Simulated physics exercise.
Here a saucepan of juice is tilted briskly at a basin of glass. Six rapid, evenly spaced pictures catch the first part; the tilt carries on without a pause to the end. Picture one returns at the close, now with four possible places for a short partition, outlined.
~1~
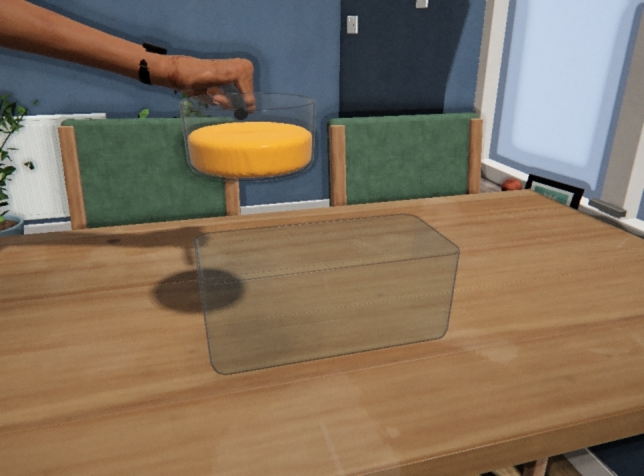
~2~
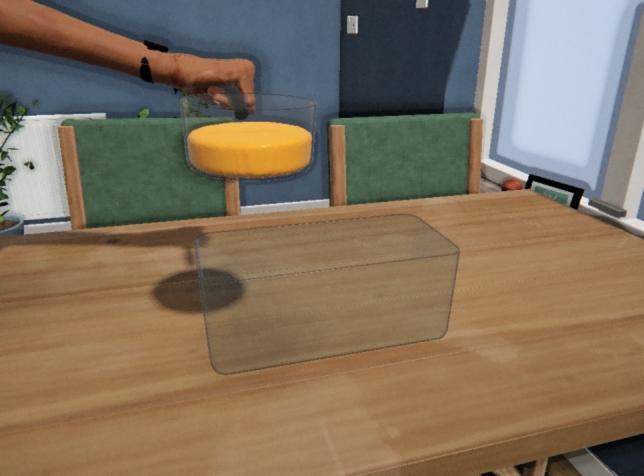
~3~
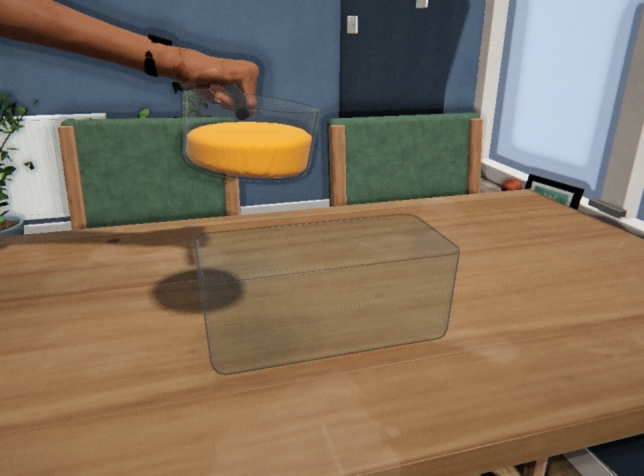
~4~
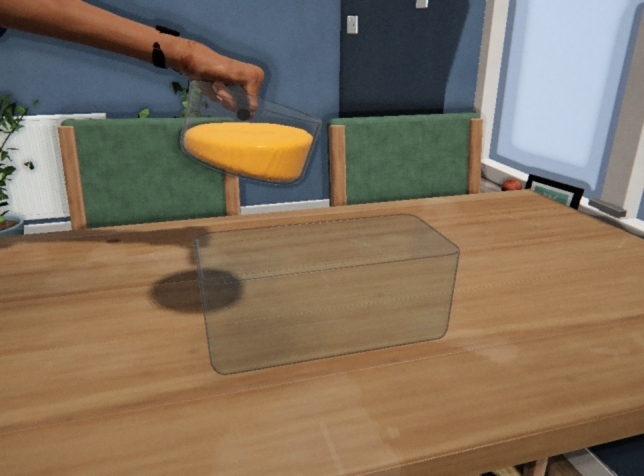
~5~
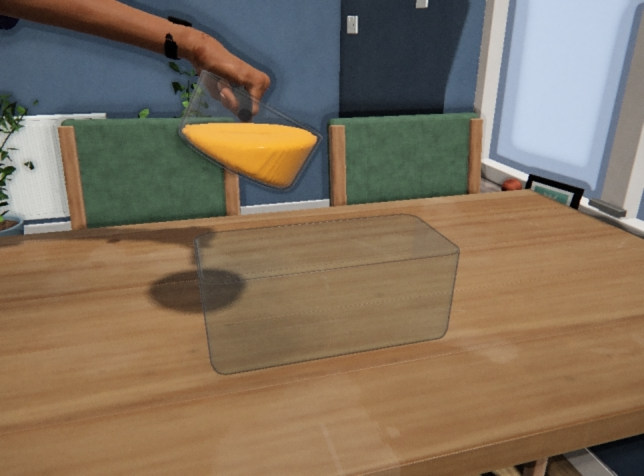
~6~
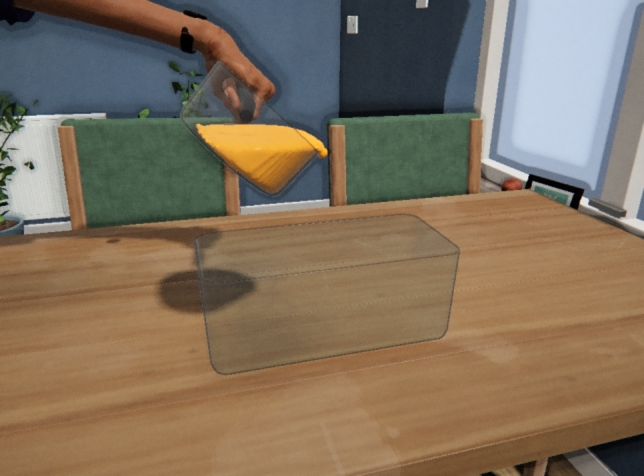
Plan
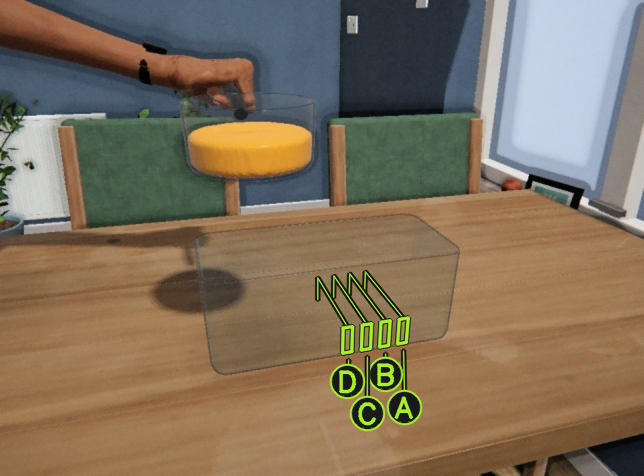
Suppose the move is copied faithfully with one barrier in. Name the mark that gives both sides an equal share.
Position C.
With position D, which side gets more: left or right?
The right one.
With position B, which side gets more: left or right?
More ends on the left.
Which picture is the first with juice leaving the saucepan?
In picture 6.
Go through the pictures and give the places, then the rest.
In the first picture, upright, lip at (311, 98); basin from (211, 371) to (445, 332); nothing has left yet.
In the second picture, tipped about 2°, lip at (312, 100); nothing has left yet.
In the third picture, tipped about 8°, lip at (314, 107); nothing has left yet.
In the fourth picture, tipped about 18°, lip at (317, 118); nothing has left yet.
In the fifth picture, tipped about 30°, lip at (318, 133); nothing has left yet.
In the sixth picture, tipped about 44°, lip at (315, 149); juice is over the lip, down to (320, 154).
On the marked copy, A at (403, 350); B at (385, 353); C at (367, 356); D at (348, 359).
For position A, about 94 % ends left of the wall and 5 % right of it.
For position B, about 83 % ends left of the wall and 16 % right of it.
For position C, about 51 % ends left of the wall and 48 % right of it.
For position D, about 18 % ends left of the wall and 82 % right of it.
